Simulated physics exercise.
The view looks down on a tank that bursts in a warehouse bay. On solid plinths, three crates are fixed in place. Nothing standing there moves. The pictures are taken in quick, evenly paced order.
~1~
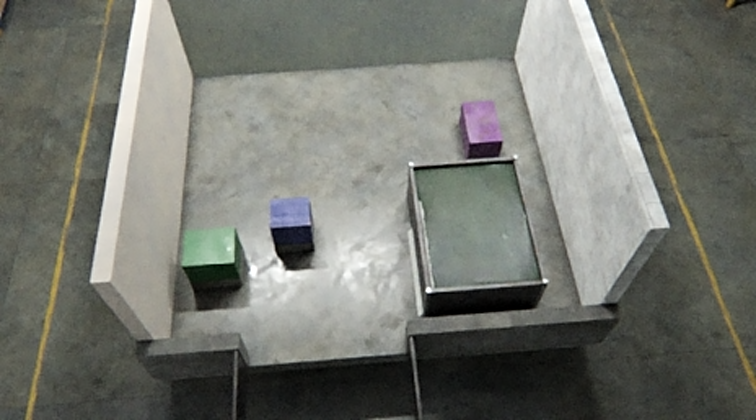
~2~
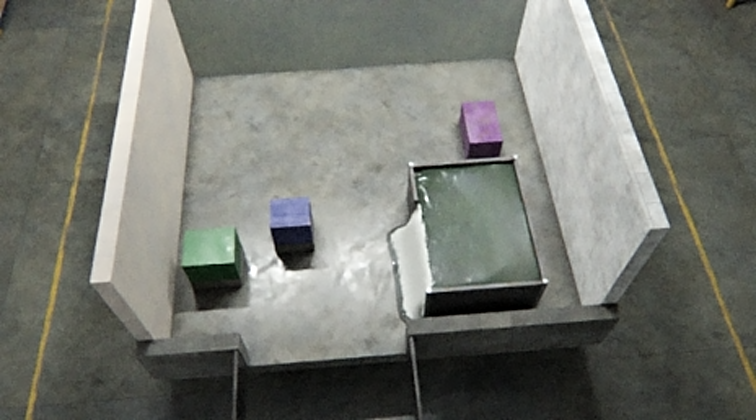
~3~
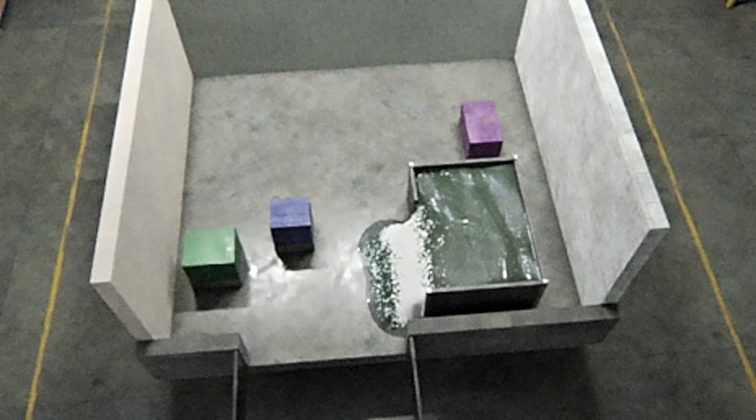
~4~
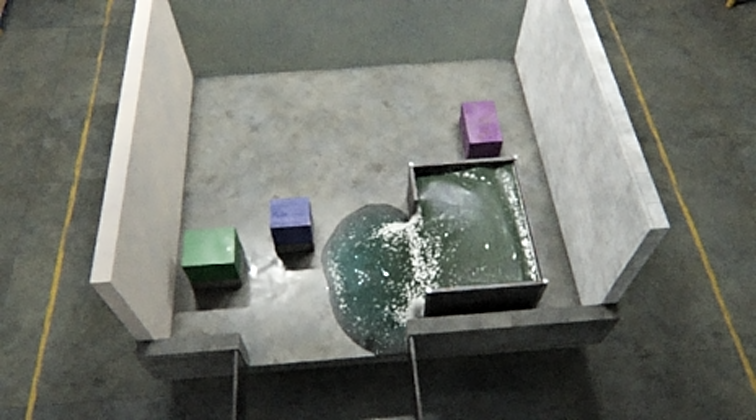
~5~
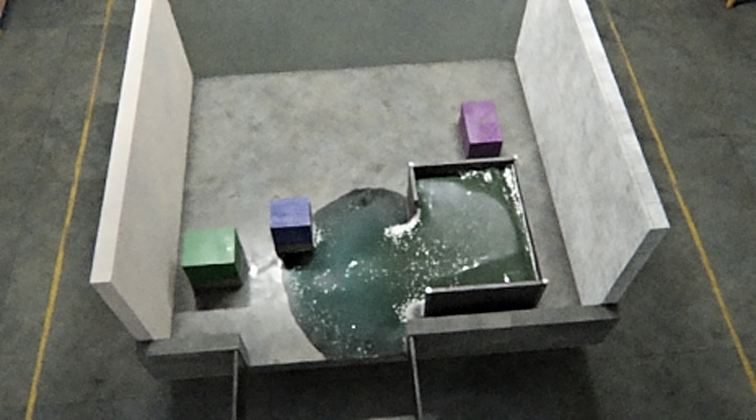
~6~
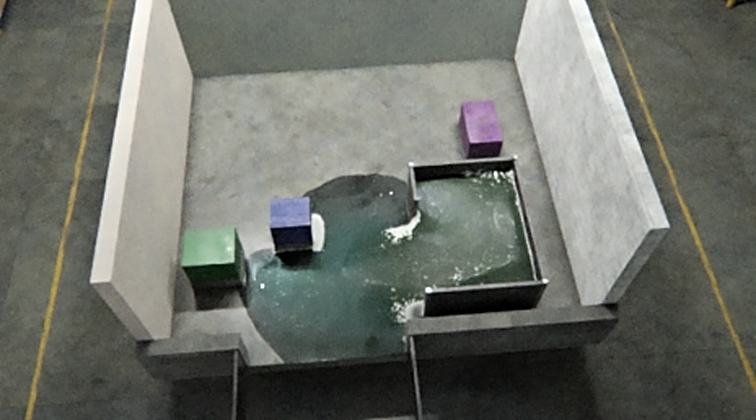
A square tank of dark green water stands at the right of a walled, grey-floored bay in a warehouse, seen from above by a still camera. A purple block sits behind the tank, with a blue block left of centre and a green one at far left. Water bursts from the tank's left side, foams, and spreads leftward around the blue block, while the blocks stay put.
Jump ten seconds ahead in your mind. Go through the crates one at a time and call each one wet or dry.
The purple crate is wet. The green crate is wet. The blue crate is wet.
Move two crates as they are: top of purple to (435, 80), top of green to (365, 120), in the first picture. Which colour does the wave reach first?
The one in blue.
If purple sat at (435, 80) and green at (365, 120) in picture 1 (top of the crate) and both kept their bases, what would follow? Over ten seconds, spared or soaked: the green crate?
Well, the green one is left untouched in the end.
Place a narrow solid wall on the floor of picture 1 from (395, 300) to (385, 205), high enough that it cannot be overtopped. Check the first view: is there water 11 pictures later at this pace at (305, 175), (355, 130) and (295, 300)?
First unwetted, then inundated, then inundated.
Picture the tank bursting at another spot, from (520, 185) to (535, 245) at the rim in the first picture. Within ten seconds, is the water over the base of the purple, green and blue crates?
Result: Purple crate is swamped; green crate is not reached; blue crate is not reached.
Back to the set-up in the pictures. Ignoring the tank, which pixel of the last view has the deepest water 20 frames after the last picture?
Deepest point: About (249, 75).
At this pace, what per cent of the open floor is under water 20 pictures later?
Roughly 65 %.
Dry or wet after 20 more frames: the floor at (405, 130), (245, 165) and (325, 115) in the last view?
First inundated, second inundated, third inundated.
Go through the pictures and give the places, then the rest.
Still water in the tank at (474, 223), in the first picture.
Water pours out at (422, 262) and has run to a hidden place, in the second picture.
The front is at (379, 226), out from the gap at (421, 264), in the third picture.
Water pours out at (421, 265) and has run to (330, 245), in the fourth picture.
Water pours out at (421, 266) and has run to (287, 264), in the fifth picture.
Water pours out at (421, 265) and has run to (247, 267), in the sixth picture.
A moment on, water covers 35 % of the floor; the purple crate not reached, the green crate water round its plinth, the blue crate water round its plinth.
Next, water covers 55 % of the floor; the purple crate not reached, the green crate water round its plinth, the blue crate water round its plinth.
Then, water covers 65 % of the floor; the purple crate not reached, the green crate water round its plinth, the blue crate water round its plinth.
Later, water covers 80 % of the floor; the purple crate water round its plinth, the green crate water round its plinth, the blue crate water round its plinth.
In the end, water covers 100 % of the floor; the purple crate was topped, the green crate was topped, the blue crate was topped.
